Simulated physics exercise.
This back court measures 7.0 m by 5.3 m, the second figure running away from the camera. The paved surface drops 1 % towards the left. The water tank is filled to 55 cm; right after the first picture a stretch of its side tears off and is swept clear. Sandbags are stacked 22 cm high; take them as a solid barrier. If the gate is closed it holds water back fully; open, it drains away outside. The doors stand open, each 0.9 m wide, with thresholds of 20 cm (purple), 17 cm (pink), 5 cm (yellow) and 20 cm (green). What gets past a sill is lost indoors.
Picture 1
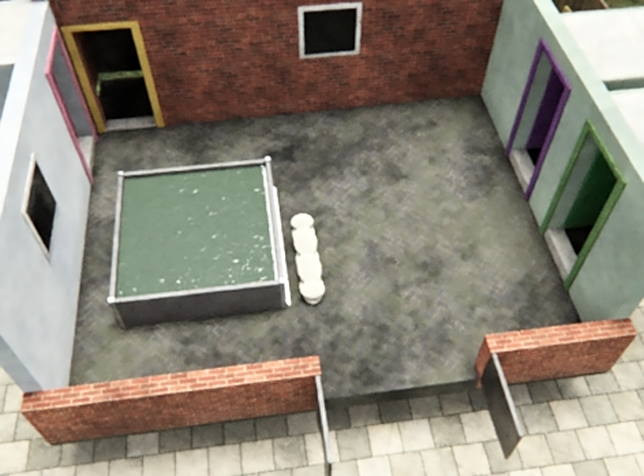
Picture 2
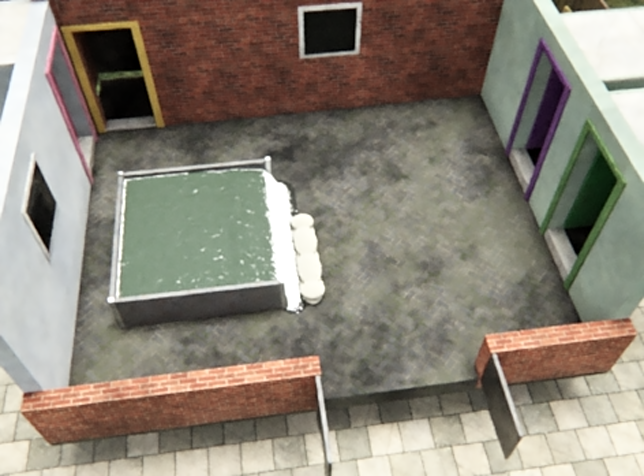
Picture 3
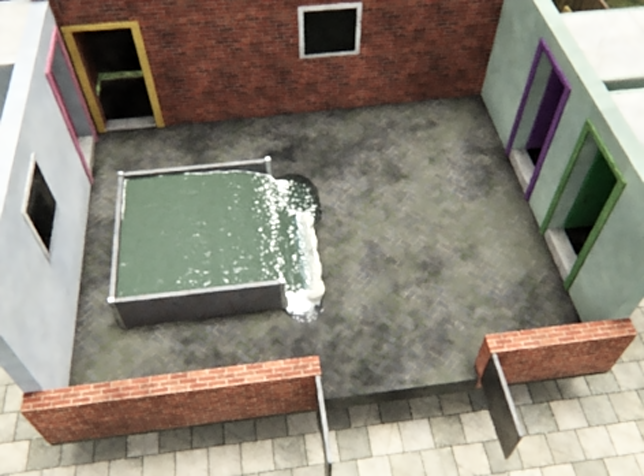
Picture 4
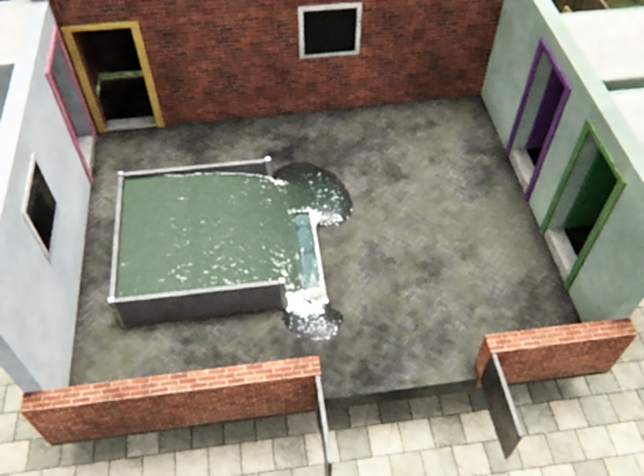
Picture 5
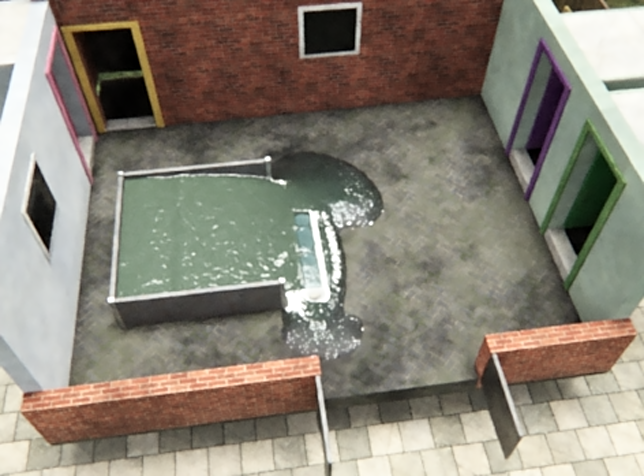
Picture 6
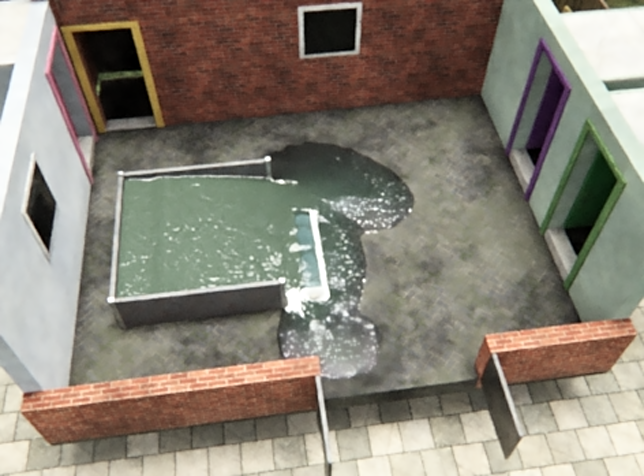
A tank's right side gives way and green water pours out across the paved court.
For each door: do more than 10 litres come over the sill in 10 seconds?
The water let in: At the purple door it keeps below the limit; at the pink door it does not reach the limit; at the yellow door it does not reach the limit; at the green door it does not reach the limit.
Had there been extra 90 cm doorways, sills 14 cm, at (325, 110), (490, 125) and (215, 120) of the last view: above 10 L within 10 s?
In that order: Not over, over, below.
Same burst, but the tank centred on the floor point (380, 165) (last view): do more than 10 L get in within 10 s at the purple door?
Against that limit: Purple above.
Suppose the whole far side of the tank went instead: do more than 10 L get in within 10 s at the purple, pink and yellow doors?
Against that limit: Purple under, pink past it, yellow past it.
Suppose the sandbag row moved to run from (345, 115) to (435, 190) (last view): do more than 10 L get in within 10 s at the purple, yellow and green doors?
Against that limit: Purple under, yellow past it, green past it.
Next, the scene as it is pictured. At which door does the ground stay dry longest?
The pink one.
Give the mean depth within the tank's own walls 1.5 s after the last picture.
Roughly 28 cm on average.
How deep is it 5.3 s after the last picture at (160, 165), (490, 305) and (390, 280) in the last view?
In that order: 1, 9 and 8 cm.
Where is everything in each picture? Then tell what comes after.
The water tank at (197, 228) is whole and still, 55 cm deep, in the first frame.
Water pours out at (274, 235) and has run 1.2 m, to (291, 310); typically 8 cm deep outside, 55 cm at the water tank's back, in the second frame.
The front is at (309, 316), 1.4 m from the gap at (274, 236); 1.2 m2 of floor is under water; 55 cm left at the back of the water tank, in the third frame.
Water pours out at (274, 236) and has run 1.7 m, to (325, 333); typically 10 cm deep outside, 55 cm at the water tank's back, in the fourth frame.
Water pours out at (274, 237) and has run 2.1 m, to (345, 346); typically 8 cm deep outside, 55 cm at the water tank's back, in the fifth frame.
The front is at (401, 186), 2.3 m from the gap at (274, 236); 5.1 m2 of floor is under water; 54 cm left at the back of the water tank, in the sixth frame.
Then, 0.7 s after the last picture water covers 40 % of the floor and is deepest (40 cm) near (290, 272); purple door 1 cm at the sill, 0 L in, pink door not reached, yellow door not reached, green door not reached.
Then, 1.5 s after the last picture water covers 65 % of the floor and is deepest (34 cm) near (290, 272); purple door 17 cm at the sill, 0 L in, pink door not reached, yellow door not reached, green door not reached.
Then, 2.8 s after the last picture water covers 65 % of the floor and is deepest (24 cm) near (473, 118); purple door 16 cm at the sill, 0 L in, pink door not reached, yellow door not reached, green door 11 cm at the sill, 0 L in.
Then, 5.3 s after the last picture water covers 70 % of the floor and is deepest (17 cm) near (292, 282); purple door 7 cm at the sill, 0 L in, pink door not reached, yellow door 1 cm at the sill, 0 L in, green door 7 cm at the sill, 0 L in.
Then, 9.3 s after the last picture water covers 95 % of the floor and is deepest (12 cm) near (119, 263); purple door 6 cm at the sill, 0 L in, pink door 8 cm at the sill, 0 L in, yellow door 5 cm at the sill, 1 L in, green door 6 cm at the sill, 0 L in.
